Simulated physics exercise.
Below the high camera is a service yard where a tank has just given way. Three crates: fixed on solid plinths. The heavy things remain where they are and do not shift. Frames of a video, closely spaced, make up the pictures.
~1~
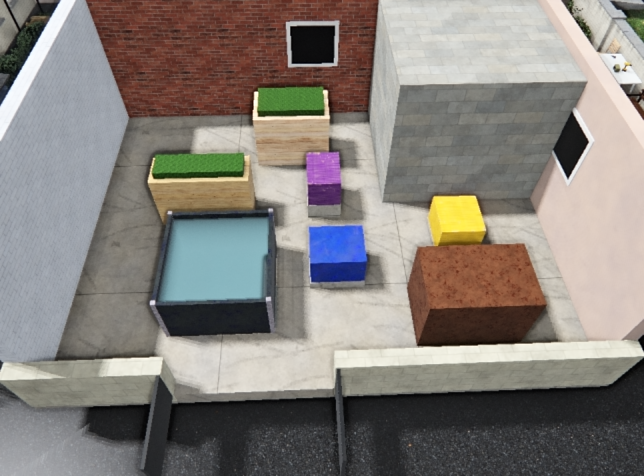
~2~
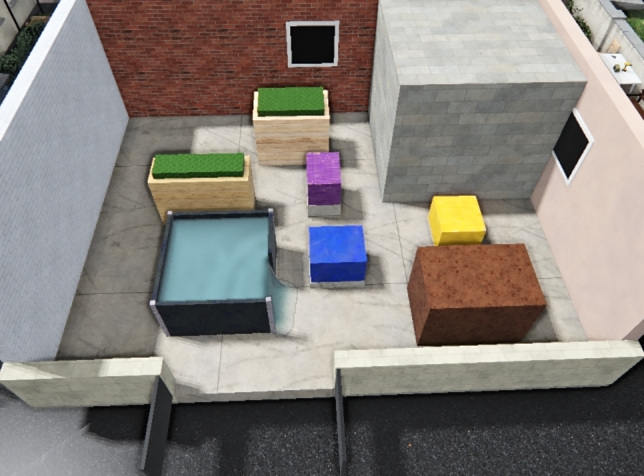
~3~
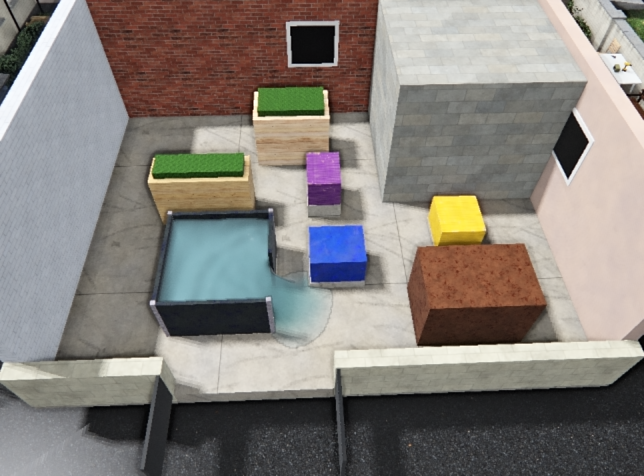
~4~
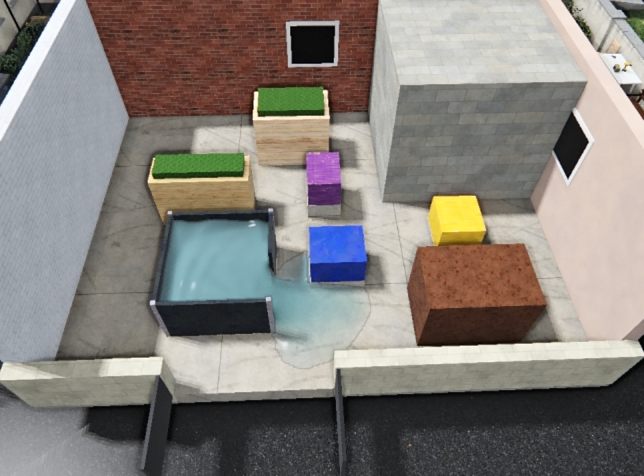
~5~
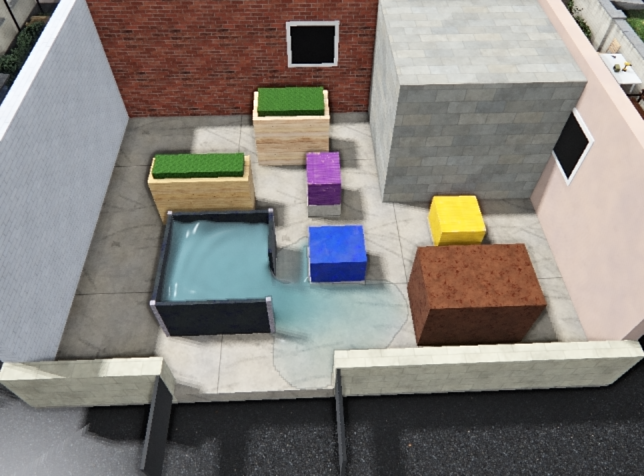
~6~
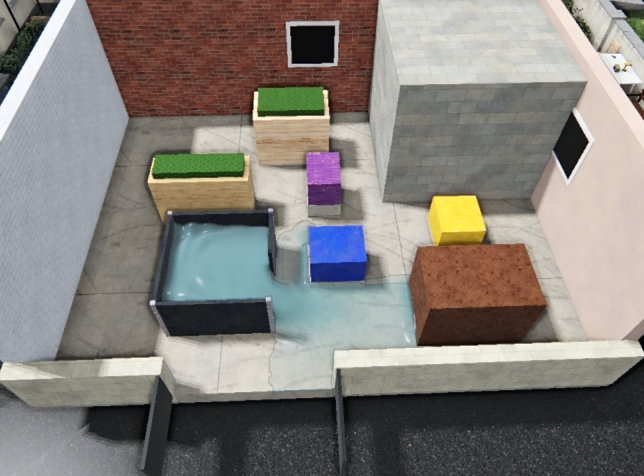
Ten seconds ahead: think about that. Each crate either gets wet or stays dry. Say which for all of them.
The yellow crate gets wet; the blue crate gets wet; the purple crate stays dry.
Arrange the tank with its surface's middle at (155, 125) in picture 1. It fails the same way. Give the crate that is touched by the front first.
I'd go with the one in purple.
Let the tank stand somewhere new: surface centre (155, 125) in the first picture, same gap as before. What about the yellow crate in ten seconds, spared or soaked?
I reckon the yellow crate is unharmed.
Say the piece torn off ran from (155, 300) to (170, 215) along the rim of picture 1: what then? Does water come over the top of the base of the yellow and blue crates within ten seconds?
My reading: Yellow stays untouched, blue stays untouched.
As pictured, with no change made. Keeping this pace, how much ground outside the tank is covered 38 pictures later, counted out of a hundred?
Around 60 percent, give or take.
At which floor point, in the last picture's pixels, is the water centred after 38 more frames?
It is around (369, 258).
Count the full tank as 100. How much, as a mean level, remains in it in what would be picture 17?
Roughly 46 %.
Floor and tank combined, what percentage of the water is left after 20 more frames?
About 94 per cent.
A moment on, water covers 25 % of the floor; the yellow crate water round its plinth, the blue crate water round its plinth, the purple crate water round its plinth.
Next, water covers 30 % of the floor; the yellow crate water round its plinth, the blue crate water round its plinth, the purple crate water round its plinth.
Then, water covers 45 % of the floor; the yellow crate water round its plinth, the blue crate water round its plinth, the purple crate water round its plinth.
Later, water covers 60 % of the floor; the yellow crate water round its plinth, the blue crate water round its plinth, the purple crate water round its plinth.
In the end, water covers 85 % of the floor; the yellow crate was topped, the blue crate was topped, the purple crate stayed above the water.
